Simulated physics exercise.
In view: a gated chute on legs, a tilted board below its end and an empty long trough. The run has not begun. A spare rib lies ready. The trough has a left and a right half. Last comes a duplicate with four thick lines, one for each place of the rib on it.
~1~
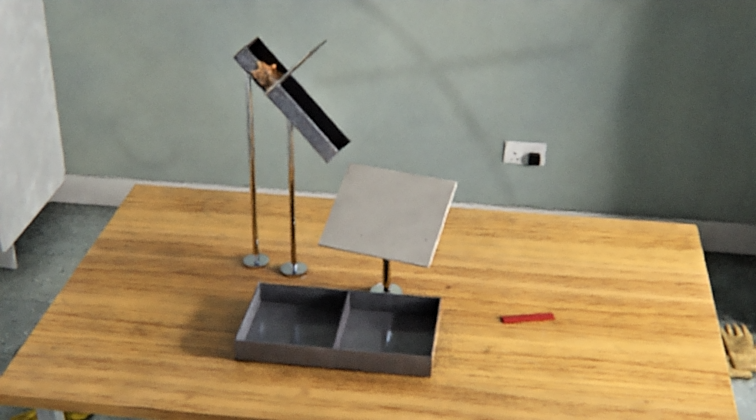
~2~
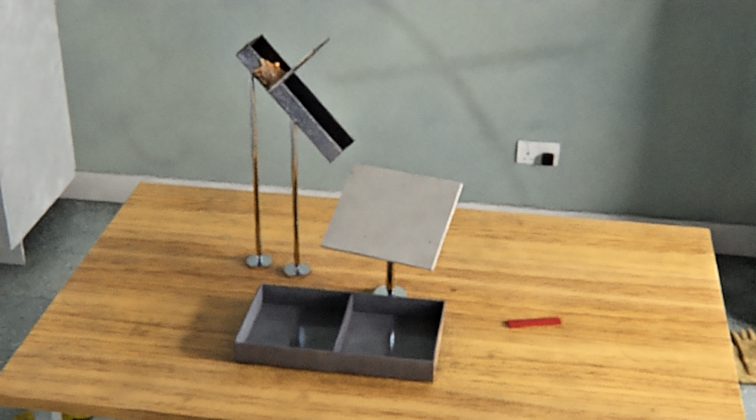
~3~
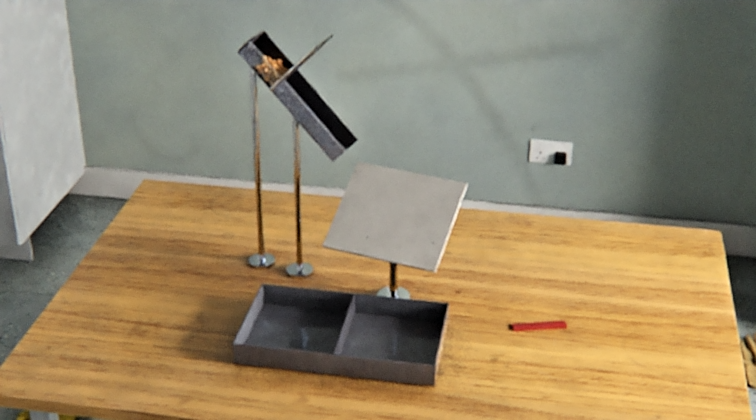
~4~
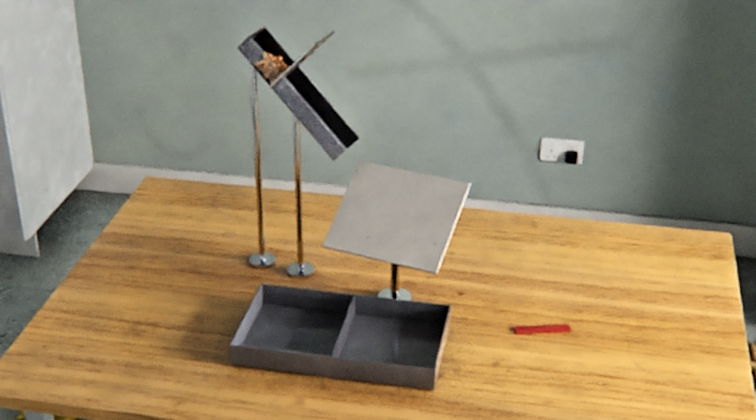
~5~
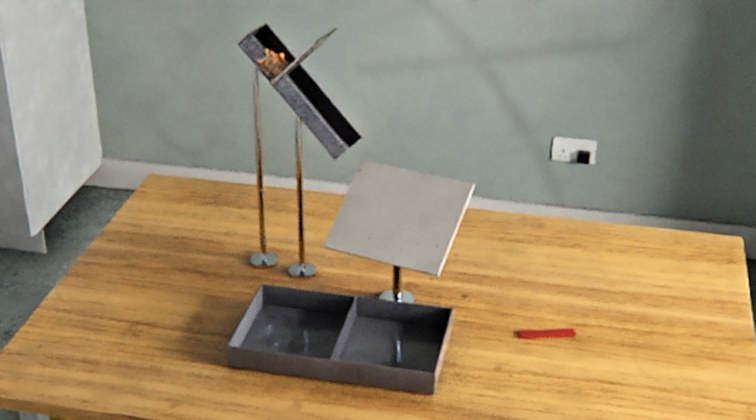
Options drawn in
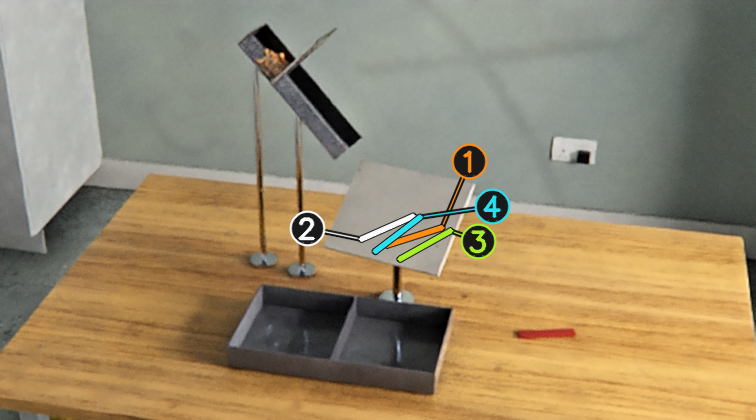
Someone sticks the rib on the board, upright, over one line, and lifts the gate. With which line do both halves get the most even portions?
I would pick line 1.
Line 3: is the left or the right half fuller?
Right.
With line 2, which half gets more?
More lands on the left.
On the marked copy, line 1 from (441, 227) to (386, 245); line 2 from (413, 216) to (361, 239); line 3 from (450, 230) to (399, 259); line 4 from (420, 217) to (375, 251).
If 1 is chosen, of what is caught, about half in the left half, about half in the right.
If 2 is chosen, of what is caught, nearly all in the left half, a small part in the right.
If 3 is chosen, of what is caught, a stray few in the left half, nearly all in the right.
If 4 is chosen, of what is caught, most in the left half, about a quarter in the right.
